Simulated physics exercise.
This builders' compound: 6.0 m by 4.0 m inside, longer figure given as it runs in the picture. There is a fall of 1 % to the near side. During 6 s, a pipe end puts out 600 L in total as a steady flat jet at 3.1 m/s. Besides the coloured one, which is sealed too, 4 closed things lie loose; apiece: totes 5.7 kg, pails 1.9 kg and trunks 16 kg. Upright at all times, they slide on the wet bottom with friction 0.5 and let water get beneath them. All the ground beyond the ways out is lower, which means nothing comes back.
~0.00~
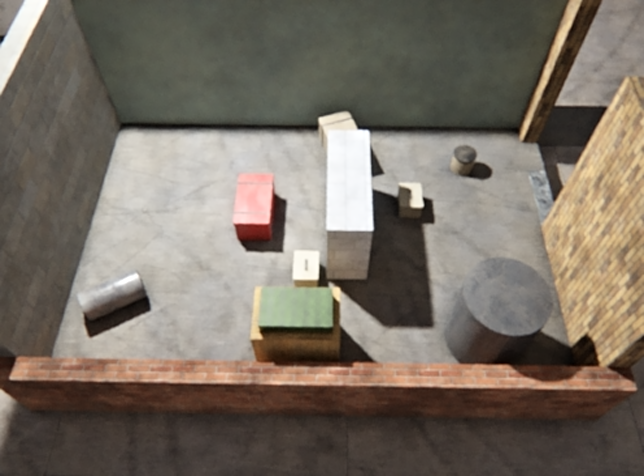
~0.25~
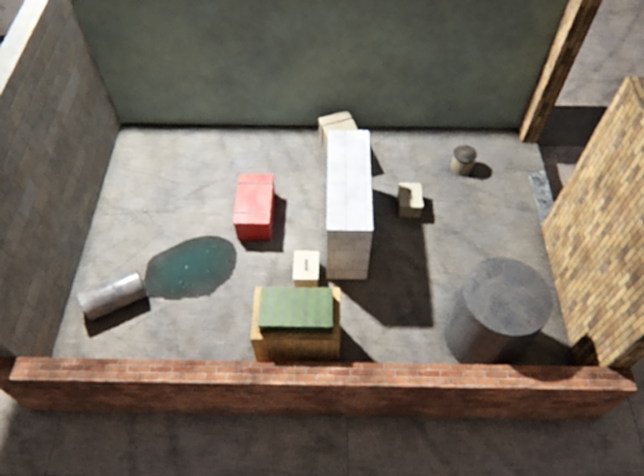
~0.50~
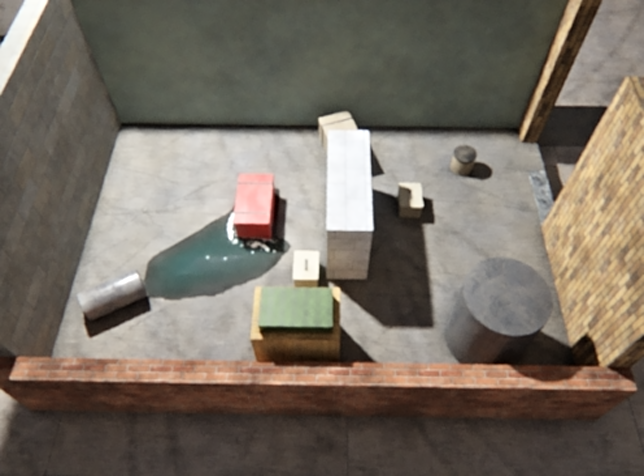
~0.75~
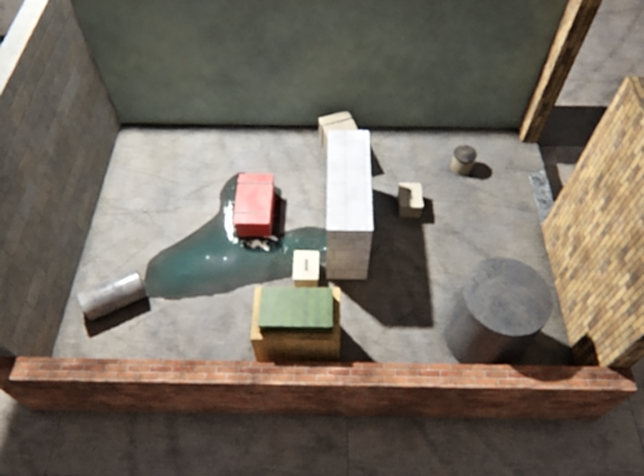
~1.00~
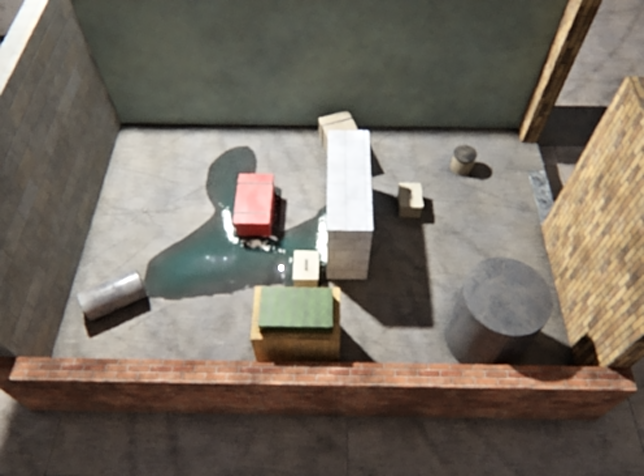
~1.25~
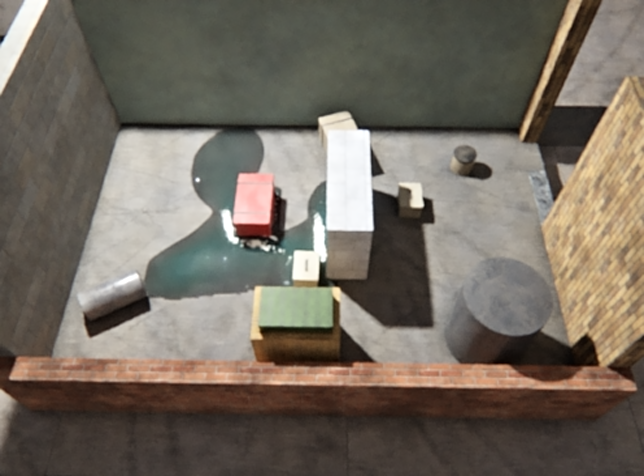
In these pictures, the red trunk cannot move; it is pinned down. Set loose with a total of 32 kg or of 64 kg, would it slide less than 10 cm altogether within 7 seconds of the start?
Verdict: The upper option.
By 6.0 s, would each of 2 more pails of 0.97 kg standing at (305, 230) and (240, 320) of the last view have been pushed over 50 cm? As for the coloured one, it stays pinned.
Going in order, that's too far and then too far.
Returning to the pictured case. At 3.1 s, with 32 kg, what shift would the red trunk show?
It would be some 100 cm from its spot.
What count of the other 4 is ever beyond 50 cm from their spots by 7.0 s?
Total: 1.
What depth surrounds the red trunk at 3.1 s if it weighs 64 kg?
Depth: Approx. 6 cm.
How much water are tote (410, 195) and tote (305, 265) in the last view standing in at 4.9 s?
I'd put it at 0 cm and 4 cm respectively.
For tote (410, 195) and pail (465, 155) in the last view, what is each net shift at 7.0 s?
Log: Item 1 = 0 cm; item 2 = 0 cm.
After 1.8 s the red trunk would be 11 cm from its start with 32 kg and 0 cm from its start with 64 kg; 6 cm of water round it then.
After 3.1 s the red trunk would be 99 cm from its start with 32 kg and 0 cm from its start with 64 kg; 6 cm of water round it then.
After 4.9 s the red trunk would be 164 cm from its start with 32 kg and 0 cm from its start with 64 kg; 8 cm of water round it then.
After 7.0 s the red trunk would be 166 cm from its start with 32 kg and 0 cm from its start with 64 kg; 4 cm of water round it then.
